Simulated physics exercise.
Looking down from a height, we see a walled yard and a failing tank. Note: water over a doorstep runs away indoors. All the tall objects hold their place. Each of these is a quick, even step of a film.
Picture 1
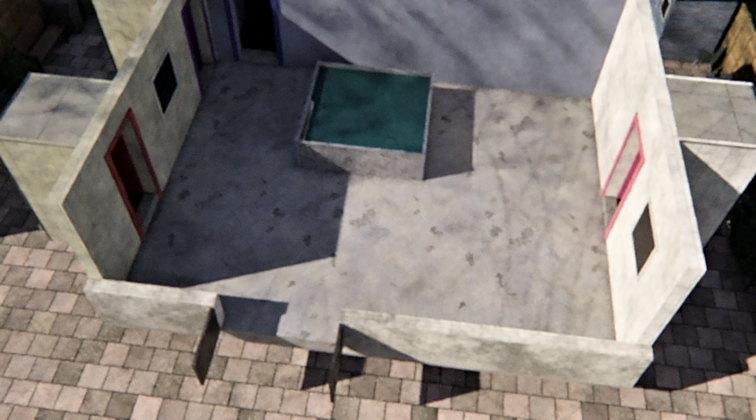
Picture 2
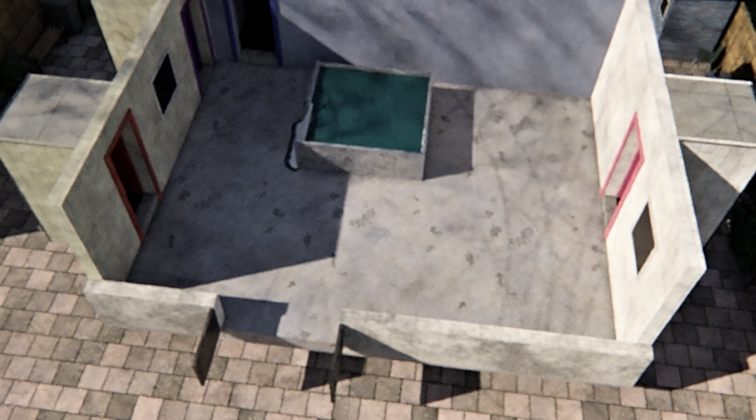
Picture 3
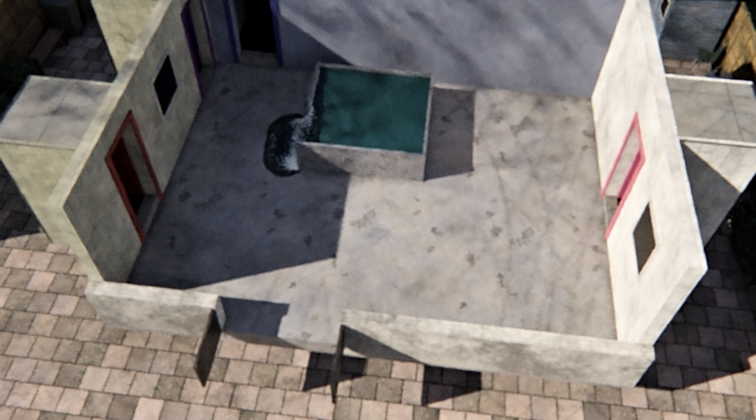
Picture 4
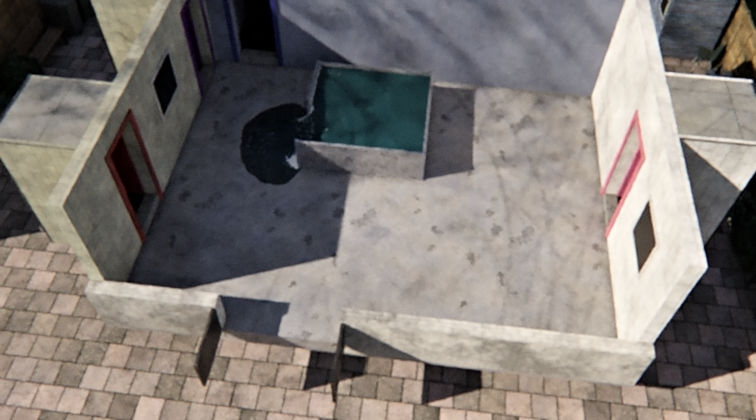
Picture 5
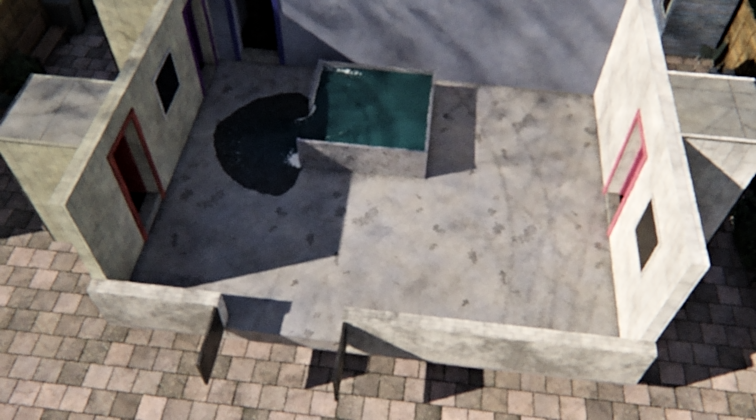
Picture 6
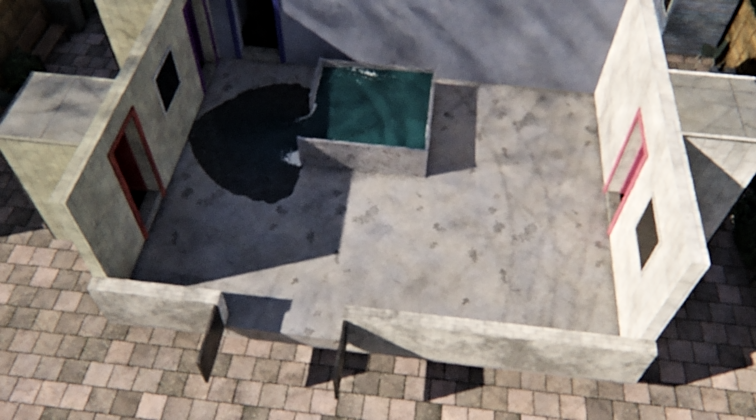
In this clip, seen from above, an open tank of dark green water stands whole in a walled yard, then water pours from its left side and spreads steadily leftward across the grey floor in a widening dark pool.
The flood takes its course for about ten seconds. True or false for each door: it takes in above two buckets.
The pink door, false; the blue door, false; the red door, false; the purple door, true.
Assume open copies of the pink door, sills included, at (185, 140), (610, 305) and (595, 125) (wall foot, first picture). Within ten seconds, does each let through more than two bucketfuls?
In order: Tops the limit, stays within it, stays within it.
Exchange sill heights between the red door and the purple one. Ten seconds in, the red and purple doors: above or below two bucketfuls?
In short: Red passes that mark, purple holds.
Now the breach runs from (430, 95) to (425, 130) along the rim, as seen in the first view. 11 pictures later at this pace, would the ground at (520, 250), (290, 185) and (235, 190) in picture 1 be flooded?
The first point is soaked, the second spared, the third spared.
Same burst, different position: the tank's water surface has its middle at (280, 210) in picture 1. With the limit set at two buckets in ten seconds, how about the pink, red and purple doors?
My reading: Pink door takes less, red door floods, purple door keeps below it.
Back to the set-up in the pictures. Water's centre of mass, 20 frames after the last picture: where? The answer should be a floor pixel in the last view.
Around pixel (298, 148).
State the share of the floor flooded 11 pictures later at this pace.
Roughly 25 percent, I'd say.
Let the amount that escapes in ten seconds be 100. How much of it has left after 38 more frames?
Log: Around 50 %, estimated.
A moment on, water covers 15 % of the floor; the pink door not reached, the blue door not reached, the red door not reached, the purple door wet at the sill, nothing in.
Next, water covers 25 % of the floor; the pink door not reached, the blue door wet at the sill, nothing in, the red door wet at the sill, nothing in, the purple door under two buckets in.
Then, water covers 30 % of the floor; the pink door not reached, the blue door under two buckets in, the red door wet at the sill, nothing in, the purple door over two buckets in.
Later, water covers 65 % of the floor; the pink door not reached, the blue door under two buckets in, the red door wet at the sill, nothing in, the purple door over two buckets in.
In the end, water covers 90 % of the floor; the pink door wet at the sill, nothing in, the blue door under two buckets in, the red door wet at the sill, nothing in, the purple door over two buckets in.
